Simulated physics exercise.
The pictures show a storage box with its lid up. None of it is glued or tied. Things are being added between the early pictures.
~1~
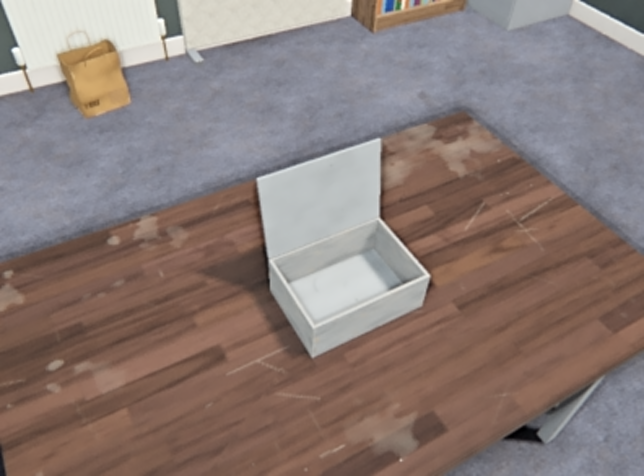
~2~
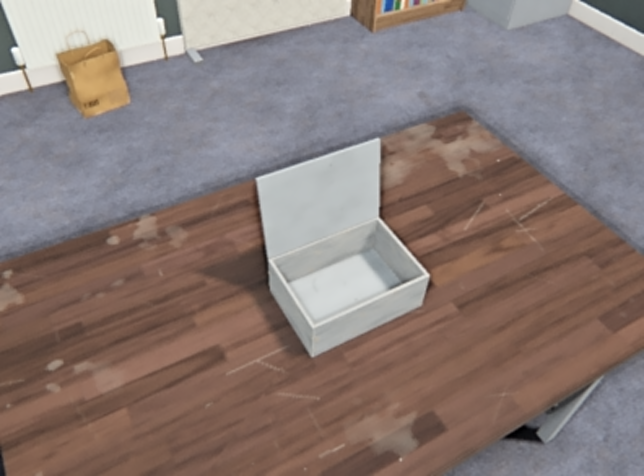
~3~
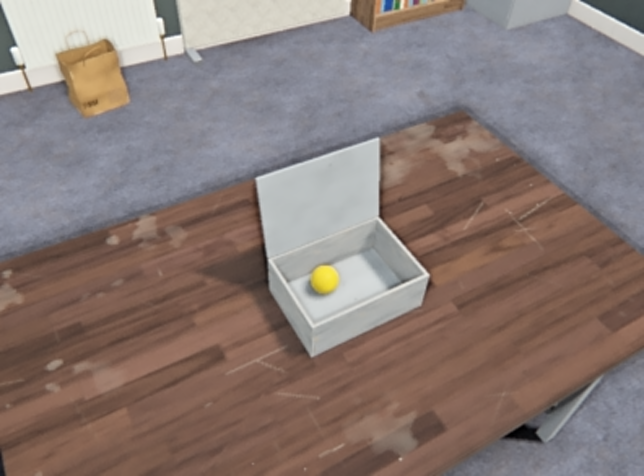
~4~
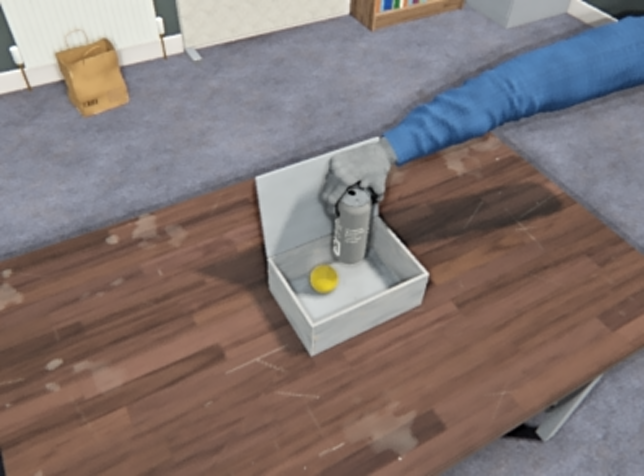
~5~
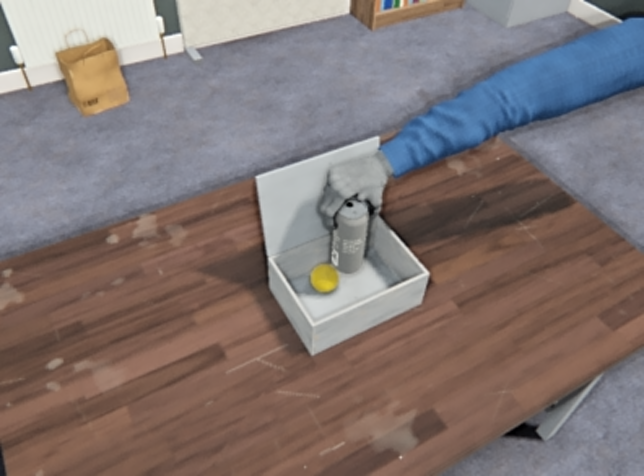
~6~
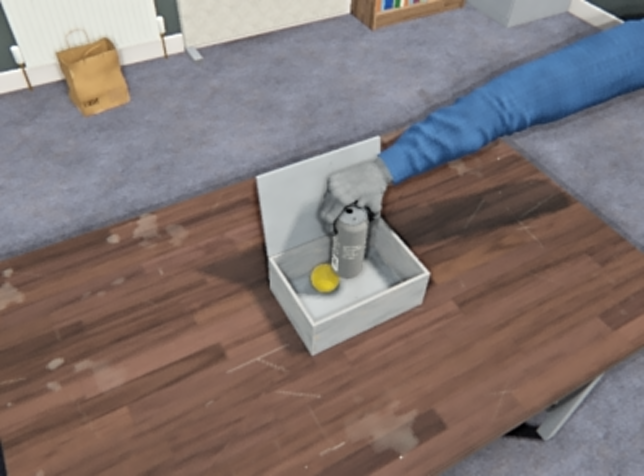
In the video, an open, empty white box sits on a wooden surface before a yellow lemon appears inside; then a gloved hand in a blue sleeve holds a grey can over the box and lowers it slightly beside the lemon.
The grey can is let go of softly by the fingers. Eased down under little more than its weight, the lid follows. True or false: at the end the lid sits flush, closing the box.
True.
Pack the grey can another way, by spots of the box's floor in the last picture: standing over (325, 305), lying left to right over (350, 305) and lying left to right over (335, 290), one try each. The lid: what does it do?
In the first case it stays open; in the second case it shuts; in the third case it shuts.
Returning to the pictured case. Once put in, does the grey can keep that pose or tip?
Once everything settles, the grey can ends up at a slant.
Then, 0.40 s after the last picture, grey can on its side near (365, 281); yellow lemon rolled about its own width.
Then, 1.40 s after the last picture, lid 72° above the rim; grey can on its side near (358, 291); yellow lemon rolled about its own width.
Then, 2.10 s after the last picture, lid 24° above the rim; grey can on its side near (358, 291); yellow lemon rolled about its own width.
At rest, lid shut; tipped over in the box, grey can; moved from the start, yellow lemon. Seen from the same camera at the end, grey can near (358, 291).
